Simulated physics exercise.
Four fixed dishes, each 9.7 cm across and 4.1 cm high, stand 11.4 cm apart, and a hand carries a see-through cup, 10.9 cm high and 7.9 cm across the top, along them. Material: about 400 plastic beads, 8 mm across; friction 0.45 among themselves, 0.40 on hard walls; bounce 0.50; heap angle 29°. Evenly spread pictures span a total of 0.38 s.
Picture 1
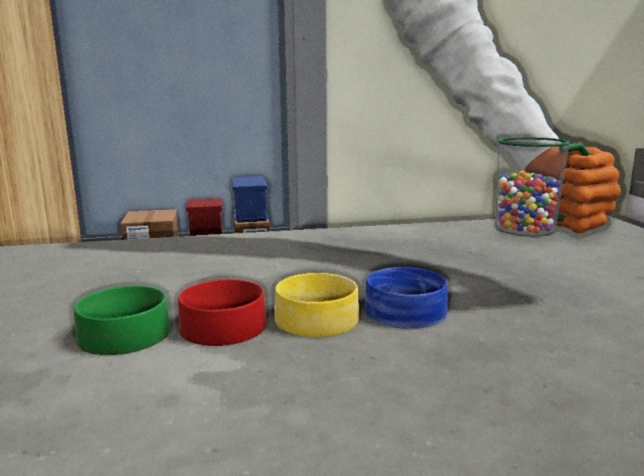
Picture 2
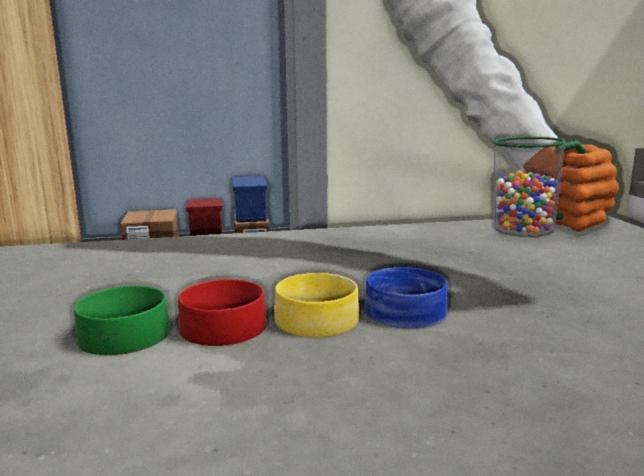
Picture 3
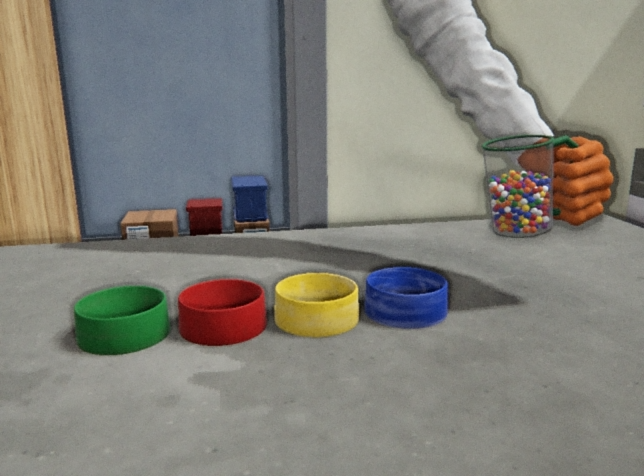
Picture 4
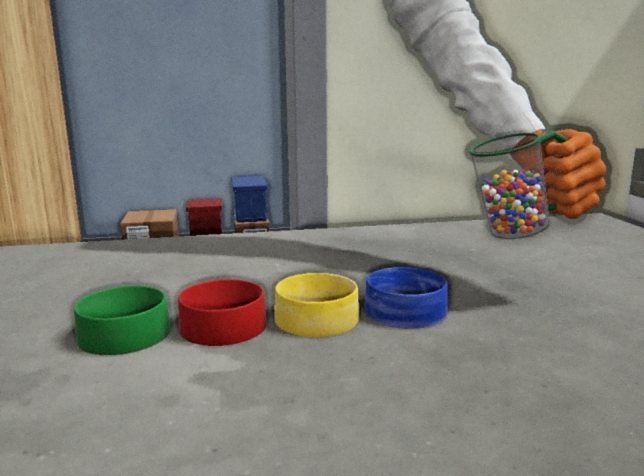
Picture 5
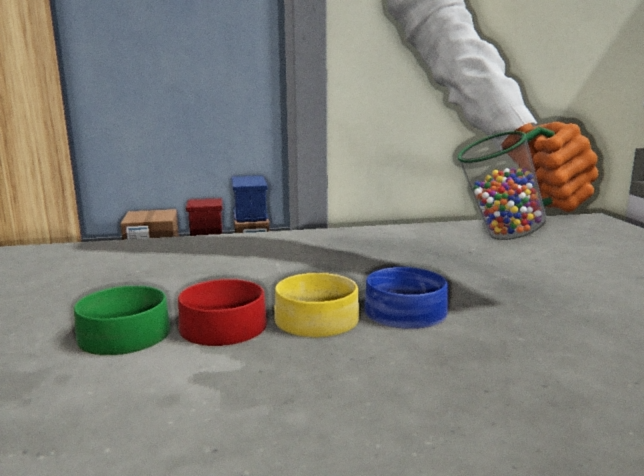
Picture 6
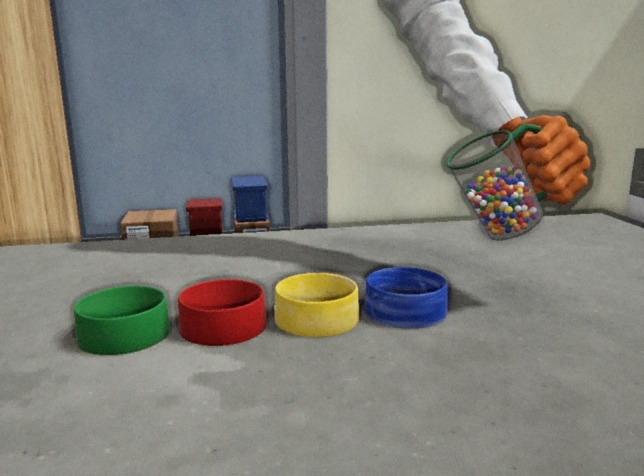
At first, an orange-gloved hand holds a clear cup of colorful beads upright at the right, behind a row of green, red, yellow and blue dishes on a gray surface. The hand then moves the cup slightly left while tilting it steadily leftward, the beads still inside.
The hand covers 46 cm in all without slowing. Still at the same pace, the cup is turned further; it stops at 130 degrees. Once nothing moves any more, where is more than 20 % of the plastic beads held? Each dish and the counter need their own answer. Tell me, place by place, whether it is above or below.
Red: Below the mark; blue: Below the mark; green: Below the mark; yellow: Above the mark; counter: Below the mark.
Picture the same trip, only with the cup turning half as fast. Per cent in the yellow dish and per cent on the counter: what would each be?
Then yellow 0 and counter 20.
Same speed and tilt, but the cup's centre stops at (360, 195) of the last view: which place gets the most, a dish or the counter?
That'd be yellow, it takes the most.
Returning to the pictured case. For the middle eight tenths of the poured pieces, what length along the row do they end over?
Roughly 6 cm of the row.
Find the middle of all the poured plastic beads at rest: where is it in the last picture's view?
Near (315, 301).
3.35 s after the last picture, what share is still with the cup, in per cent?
Estimate: Around 0 % of the load.
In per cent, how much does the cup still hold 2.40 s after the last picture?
About 0 %.
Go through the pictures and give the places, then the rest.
In the first frame, cup at (529, 186), tilt 0 degrees, lip at (503, 143), moved 0.0 cm; middle of the pieces at (528, 199); blue dish at (406, 281); yellow dish at (317, 288); red dish at (221, 294); green dish at (121, 302).
In the second frame, cup at (526, 186), tilt 2 degrees, lip at (498, 144), moved 0.3 cm; middle of the pieces at (526, 199).
In the third frame, cup at (520, 186), tilt 9 degrees, lip at (487, 149), moved 1.2 cm; middle of the pieces at (520, 199).
In the fourth frame, cup at (512, 187), tilt 16 degrees, lip at (474, 154), moved 2.2 cm; middle of the pieces at (514, 199).
In the fifth frame, cup at (504, 187), tilt 23 degrees, lip at (462, 161), moved 3.3 cm; middle of the pieces at (508, 199).
In the sixth frame, cup at (497, 187), tilt 30 degrees, lip at (451, 167), moved 4.3 cm; middle of the pieces at (502, 198); blue dish at (406, 281); yellow dish at (317, 288); red dish at (221, 294); green dish at (121, 302).
Then, 1.44 s after the last picture, tilt 130 degrees; cup holds 0 %, yellow 95 %.
Then, 2.40 s after the last picture, tilt 130 degrees; cup holds 0 %, yellow 95 %.
Then, 3.35 s after the last picture, tilt 130 degrees; cup holds 0 %, yellow 95 %.
In the end, red 0 %, blue 0 %, green 0 %, yellow 95 %, counter 5 %.
